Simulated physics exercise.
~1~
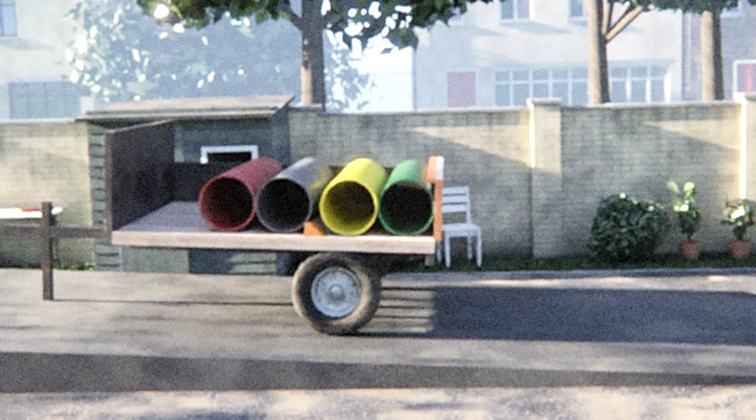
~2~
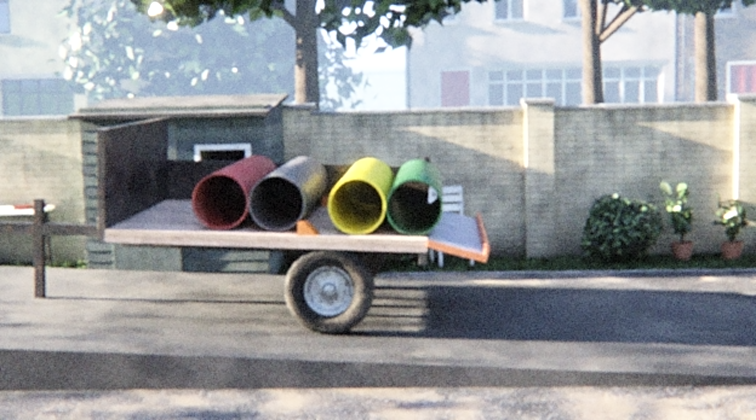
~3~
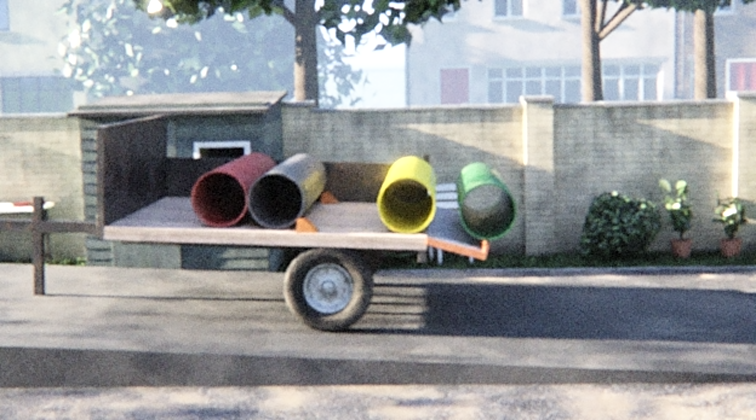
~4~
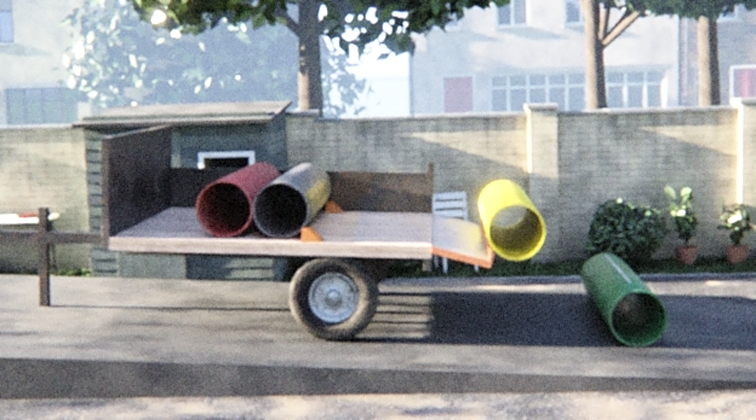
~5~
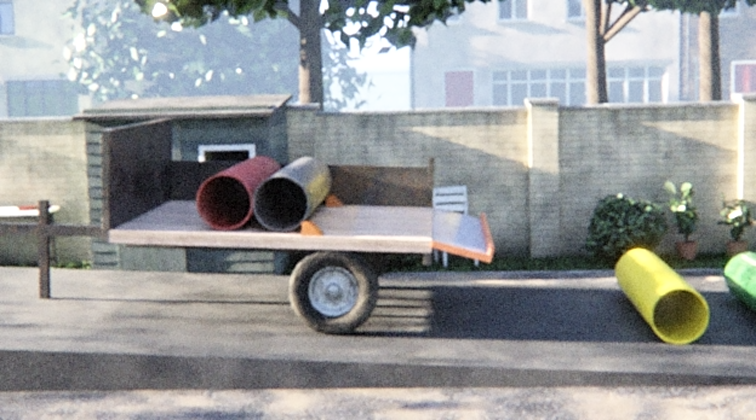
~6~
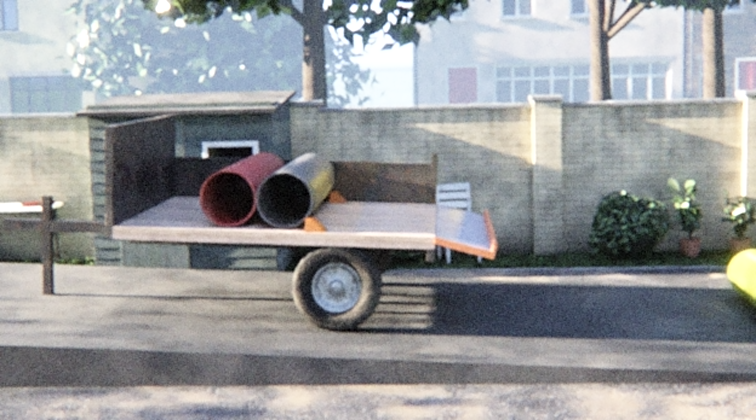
In the video, four colored pipes sit on a trailer bed as its tailgate swings down; the green pipe, then the yellow, rolls right over it, drops to the road and rolls away, while the red and gray pipes stay behind an orange chock.
